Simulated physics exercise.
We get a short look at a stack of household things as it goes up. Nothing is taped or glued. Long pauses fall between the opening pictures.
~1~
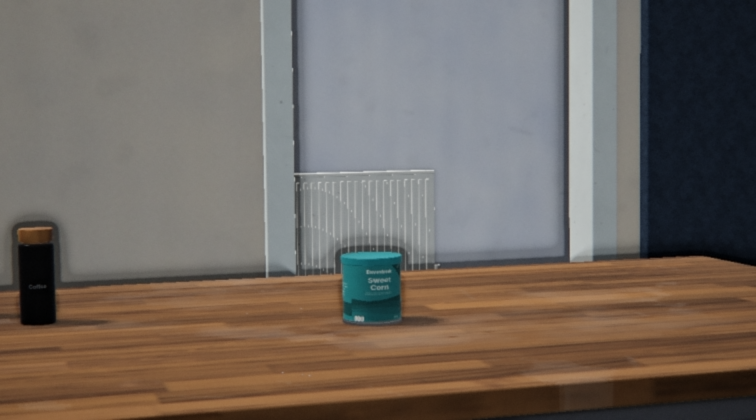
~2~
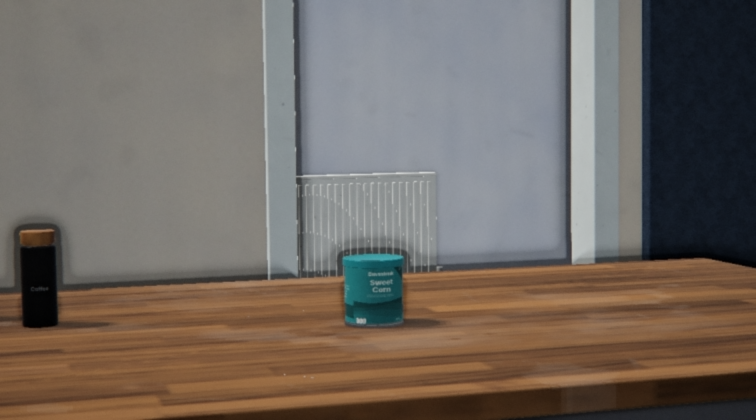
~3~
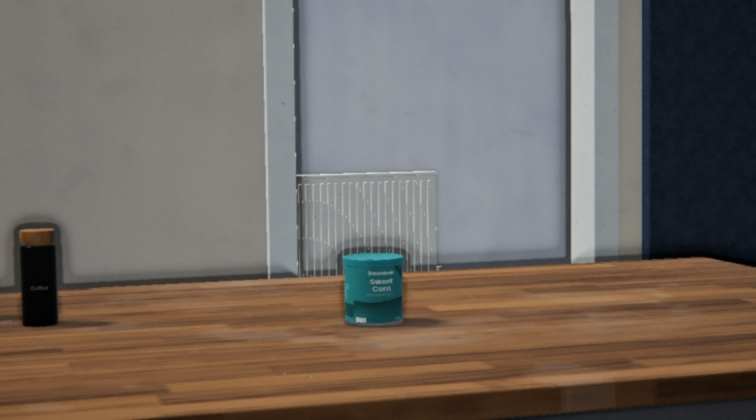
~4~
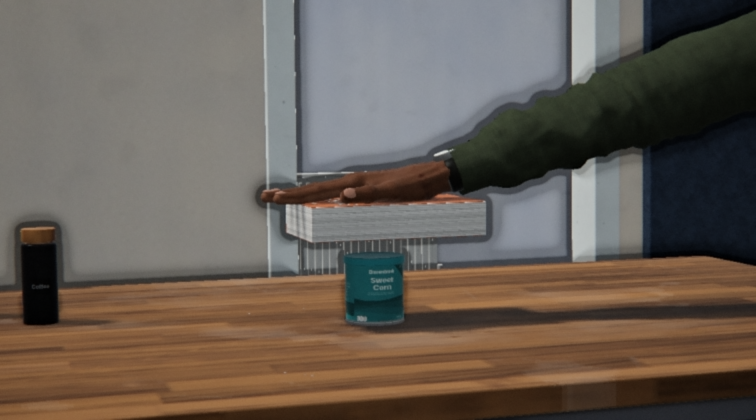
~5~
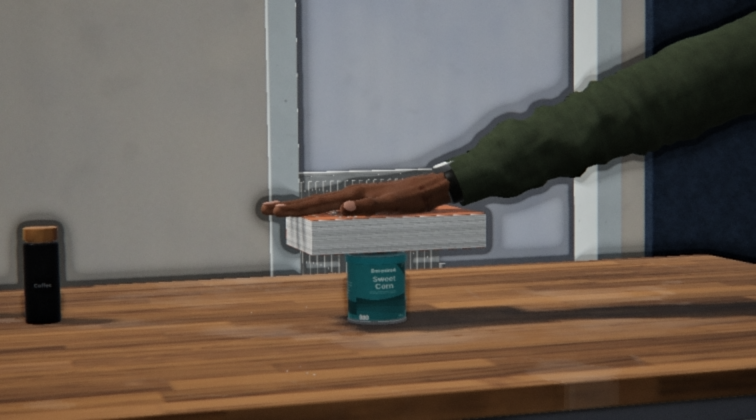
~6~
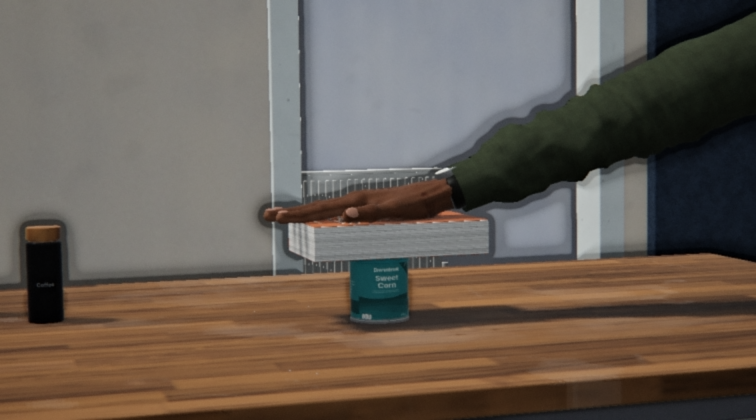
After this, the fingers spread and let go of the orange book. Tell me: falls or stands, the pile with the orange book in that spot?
I expect the pile to stay intact.
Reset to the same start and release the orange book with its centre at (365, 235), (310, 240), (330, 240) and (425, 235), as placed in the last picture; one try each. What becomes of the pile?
The pile remains standing the first time, collapses the second time, collapses the third time and collapses the fourth time.
Then, 0.20 s past the last view, nothing moves.
Then, 0.60 s past the last view, orange book resting near (387, 236).
Finally, all 4 still in place. Final places as the last picture's camera would see them, orange book near (387, 236). The pile holds.
